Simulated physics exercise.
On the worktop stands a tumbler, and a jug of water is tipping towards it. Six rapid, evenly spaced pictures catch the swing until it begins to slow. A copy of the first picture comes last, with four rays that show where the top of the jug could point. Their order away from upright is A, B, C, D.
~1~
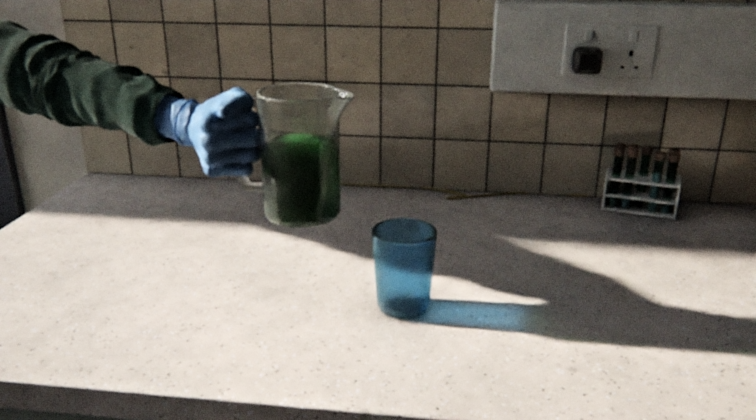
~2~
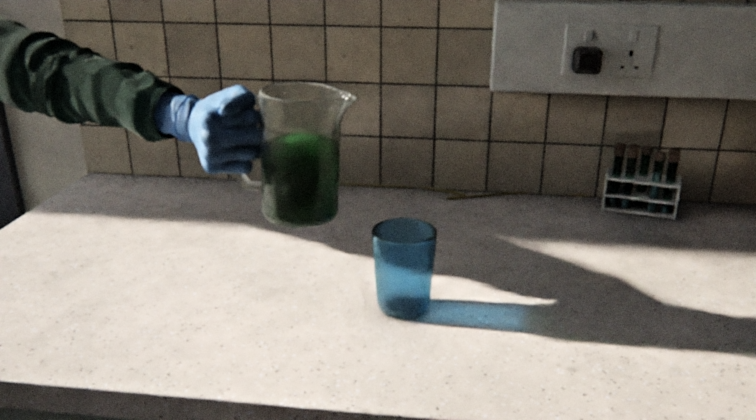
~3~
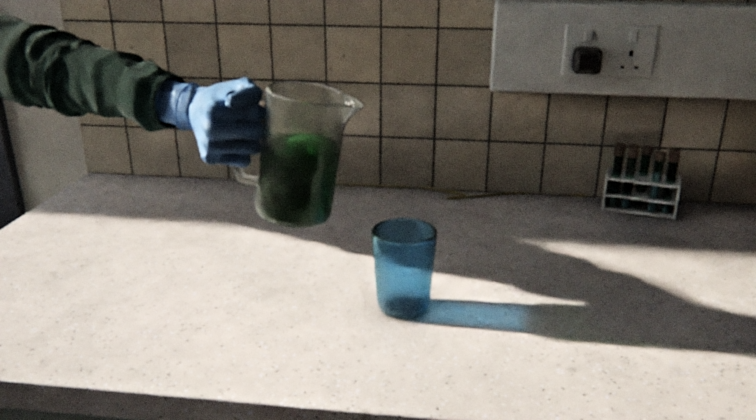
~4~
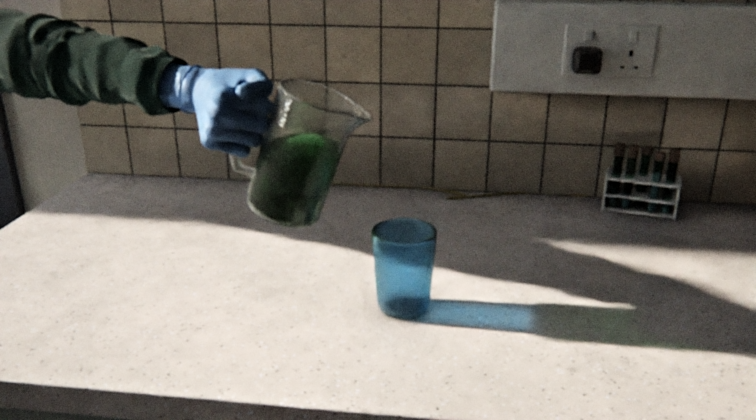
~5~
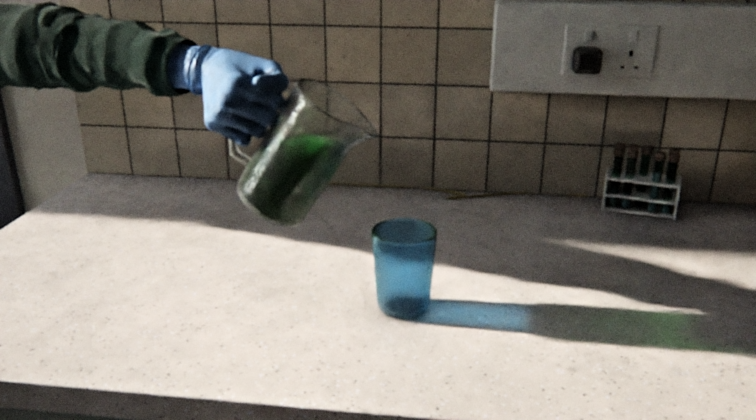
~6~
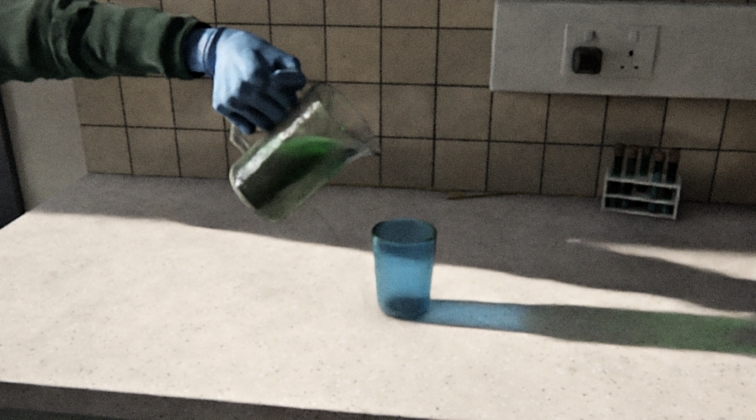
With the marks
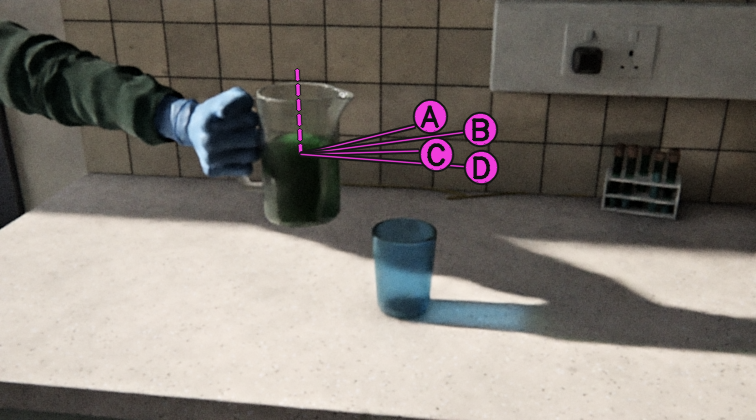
The footage shows a blue-gloved hand holding a clear jug of green liquid upright above a worktop, left of a blue tumbler, then steadily tilting it to the right, its lip lowering while the liquid stays inside.
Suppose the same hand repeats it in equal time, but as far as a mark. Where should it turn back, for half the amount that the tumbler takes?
A is best.
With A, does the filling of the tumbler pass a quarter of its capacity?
Yes, it does.
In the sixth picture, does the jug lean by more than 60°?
No.
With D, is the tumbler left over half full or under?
Over half.
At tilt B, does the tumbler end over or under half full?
Over.
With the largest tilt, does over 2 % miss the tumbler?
Yes, it does.
On the marked copy, A at (414, 126); B at (463, 132); C at (418, 150); D at (464, 166).
With A, the tumbler ends with about 54 % of what it can hold.
With B, the tumbler ends with about 75 % of what it can hold.
With C, the tumbler ends with about 84 % of what it can hold; 9 % of the water is spilt.
With D, the tumbler ends with about 88 % of what it can hold; 19 % of the water is spilt.
